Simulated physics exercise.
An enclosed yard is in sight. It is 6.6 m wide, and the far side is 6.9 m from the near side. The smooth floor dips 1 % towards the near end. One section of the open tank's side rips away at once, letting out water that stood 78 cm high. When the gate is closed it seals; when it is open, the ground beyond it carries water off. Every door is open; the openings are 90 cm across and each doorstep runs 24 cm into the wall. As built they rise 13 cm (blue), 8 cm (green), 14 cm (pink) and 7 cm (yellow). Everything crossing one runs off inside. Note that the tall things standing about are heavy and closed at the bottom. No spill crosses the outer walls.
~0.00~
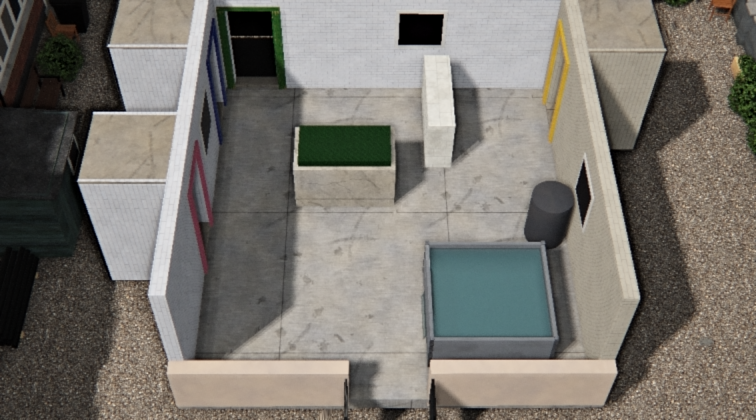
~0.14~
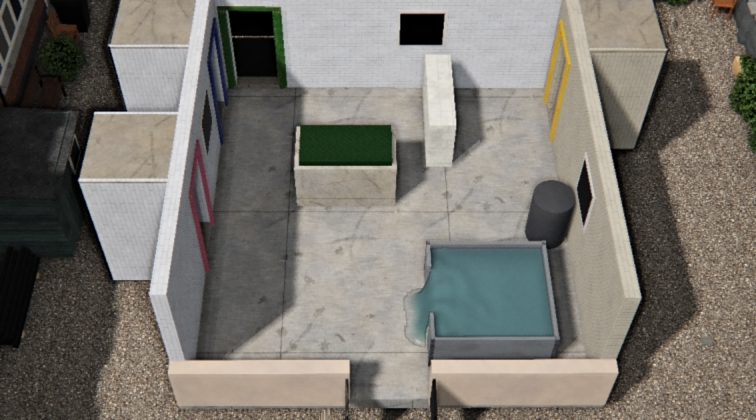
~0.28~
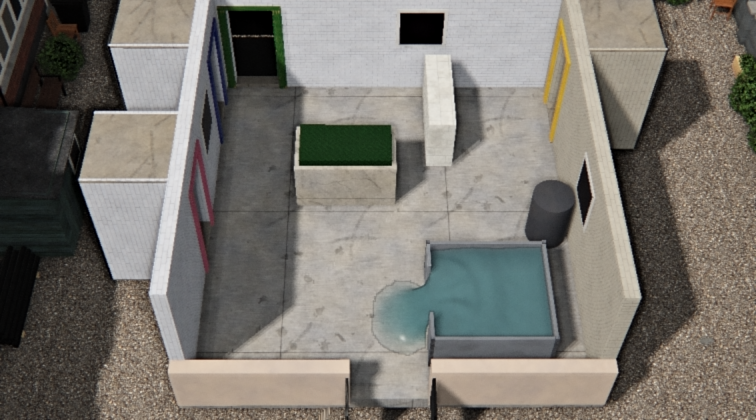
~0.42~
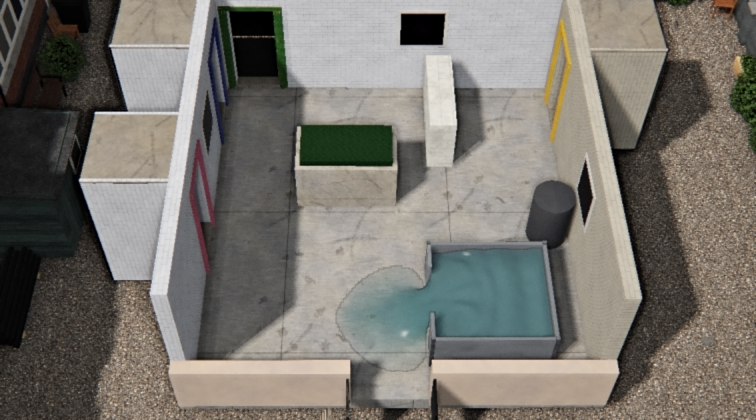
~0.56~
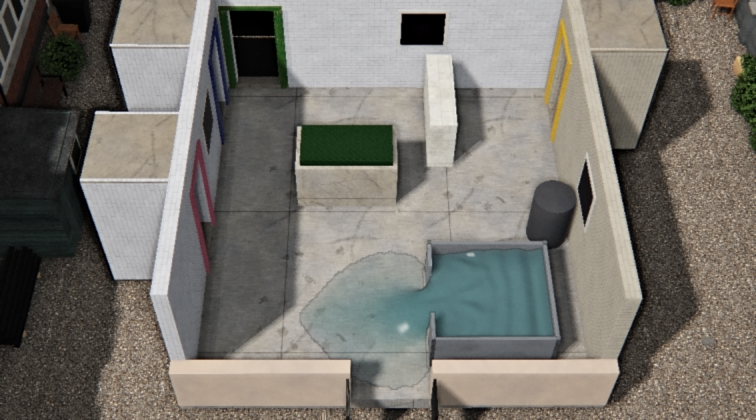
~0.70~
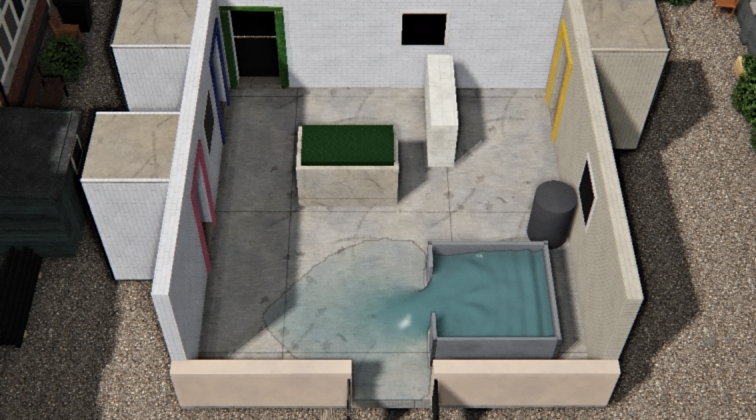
To begin with, still water fills an open tank at the lower right of a walled yard with colored doors. Then water bursts from the tank's left side and spreads leftward over the concrete in a widening, rounded sheet, also reaching the near opening, while the level in the tank drops.
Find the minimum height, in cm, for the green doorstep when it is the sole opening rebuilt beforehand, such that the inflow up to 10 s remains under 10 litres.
The minimum height is about 15 cm.
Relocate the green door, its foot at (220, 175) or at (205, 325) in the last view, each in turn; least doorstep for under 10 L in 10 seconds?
About 9.5 cm for the first and 26 cm for the second.
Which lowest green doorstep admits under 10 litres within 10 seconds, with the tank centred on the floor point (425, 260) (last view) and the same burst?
Then close to 13.5 cm.
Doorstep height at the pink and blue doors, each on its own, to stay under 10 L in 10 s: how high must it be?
Some 18 cm for pink, some 10.5 cm for blue.
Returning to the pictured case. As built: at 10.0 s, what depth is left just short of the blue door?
The depth there is around 9.5 cm.
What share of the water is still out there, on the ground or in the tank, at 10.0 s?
Close to 88 per cent is still present.
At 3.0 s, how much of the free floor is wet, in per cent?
Near 40 per cent of the open floor.
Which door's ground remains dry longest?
The yellow door.
After 1.4 s water covers 30 % of the floor, deepest (42 cm) near (195, 386); it has not reached the green door.
After 3.0 s water covers 40 % of the floor, deepest (30 cm) near (195, 386); it has not reached the green door.
After 10.0 s water covers 85 % of the floor, deepest (11 cm) near (228, 386); 9 cm at the green door, 110 litres in over its 8 cm doorstep.
At the green door as built, the water arrived by 3.3 s and peaked near 18 cm at 5.8 s.
Run again over the same 10 s with other heights there, 22 litres in over 13 cm, 2 litres over 18 cm. The limit of 10 litres is kept from about 15 cm up.
